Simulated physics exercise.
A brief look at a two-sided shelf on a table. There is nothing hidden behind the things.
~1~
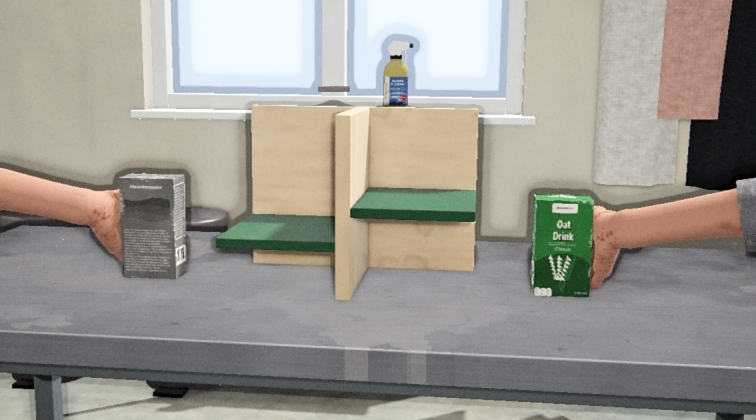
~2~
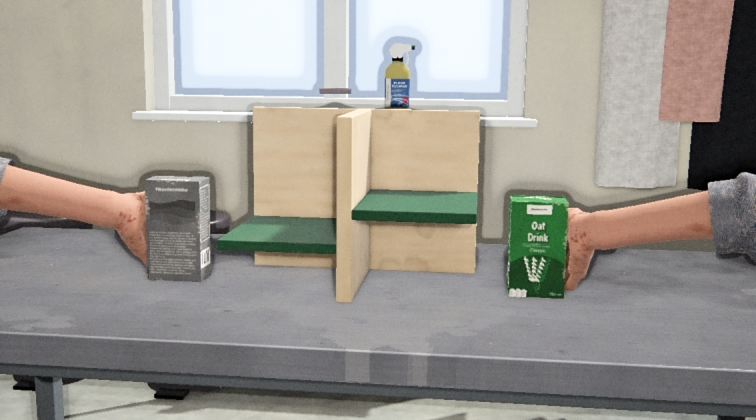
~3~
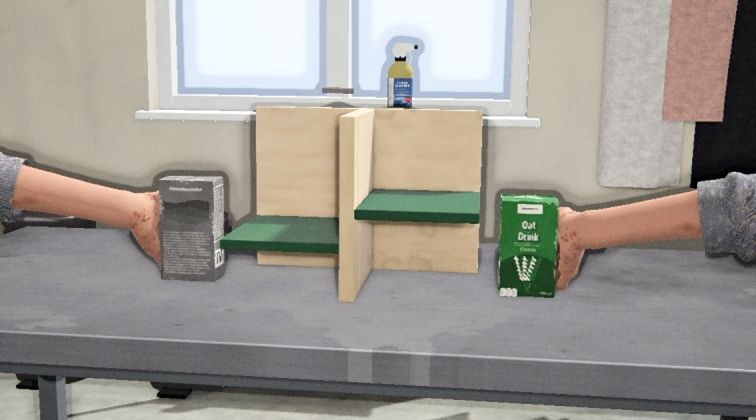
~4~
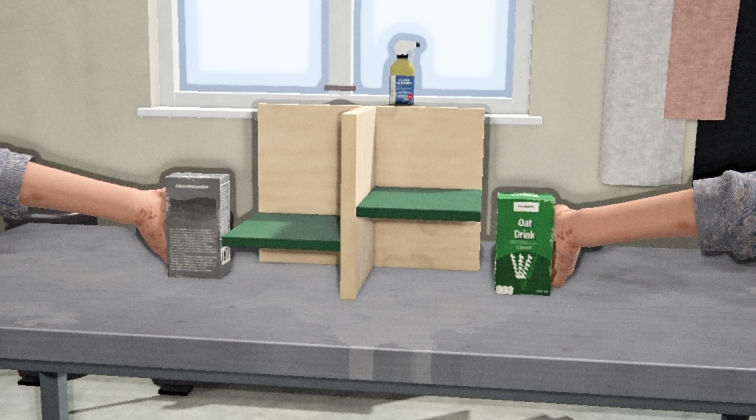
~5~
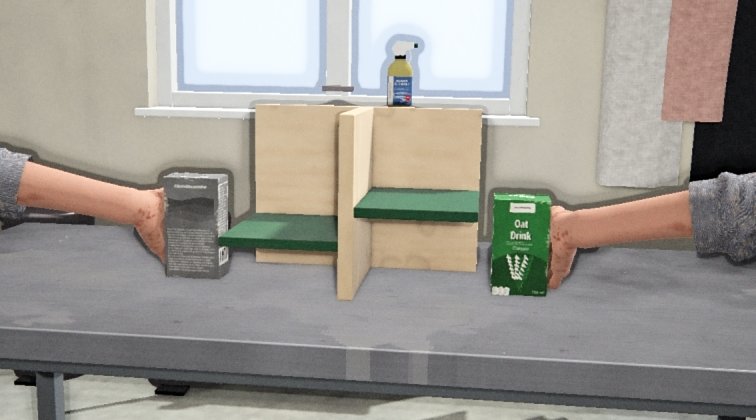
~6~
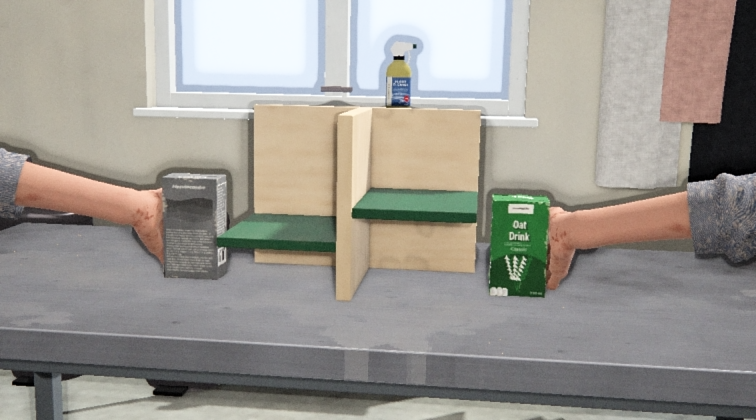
In this clip, two hands slide a grey carton and a green carton a short way inward across a table, from the left and right of a two-sided shelf, then keep hold of them with barely any further movement.
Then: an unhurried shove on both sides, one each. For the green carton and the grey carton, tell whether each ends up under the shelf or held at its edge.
The green carton is held at the edge; the grey carton is held at the edge.
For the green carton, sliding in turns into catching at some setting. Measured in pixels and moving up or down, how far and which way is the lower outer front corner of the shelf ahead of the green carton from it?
You'd need to go up by roughly 16 pixels to hit the edge.
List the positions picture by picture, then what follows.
In the first frame, hands sliding the things forward; green carton (562, 245); grey carton (154, 226); shelf (354, 198).
In the second frame, hands sliding the things forward; grey carton (179, 229); shelf (355, 200).
In the third frame, hands sliding the things forward; green carton (527, 245); shelf (358, 199).
In the fourth frame, hands sliding the things forward; grey carton (199, 226); shelf (359, 197).
In the fifth frame, hands sliding the things forward; green carton (520, 244); shelf (357, 197).
In the sixth frame, hands sliding the things forward; green carton (518, 245); grey carton (195, 226); shelf (355, 198).
Then, 0.18 s later than the last frame, green carton sliding up to the opening near (513, 245); grey carton sliding up to the opening near (199, 227).
Then, 0.24 s later than the last frame, green carton sliding up to the opening near (505, 245); grey carton sliding up to the opening near (206, 227).
Then, 0.54 s later than the last frame, green carton stopped at the opening near (503, 244); grey carton stopped at the opening near (208, 227).
When it is over, the green carton is too tall, near (503, 244); the grey carton is too tall, near (208, 227).
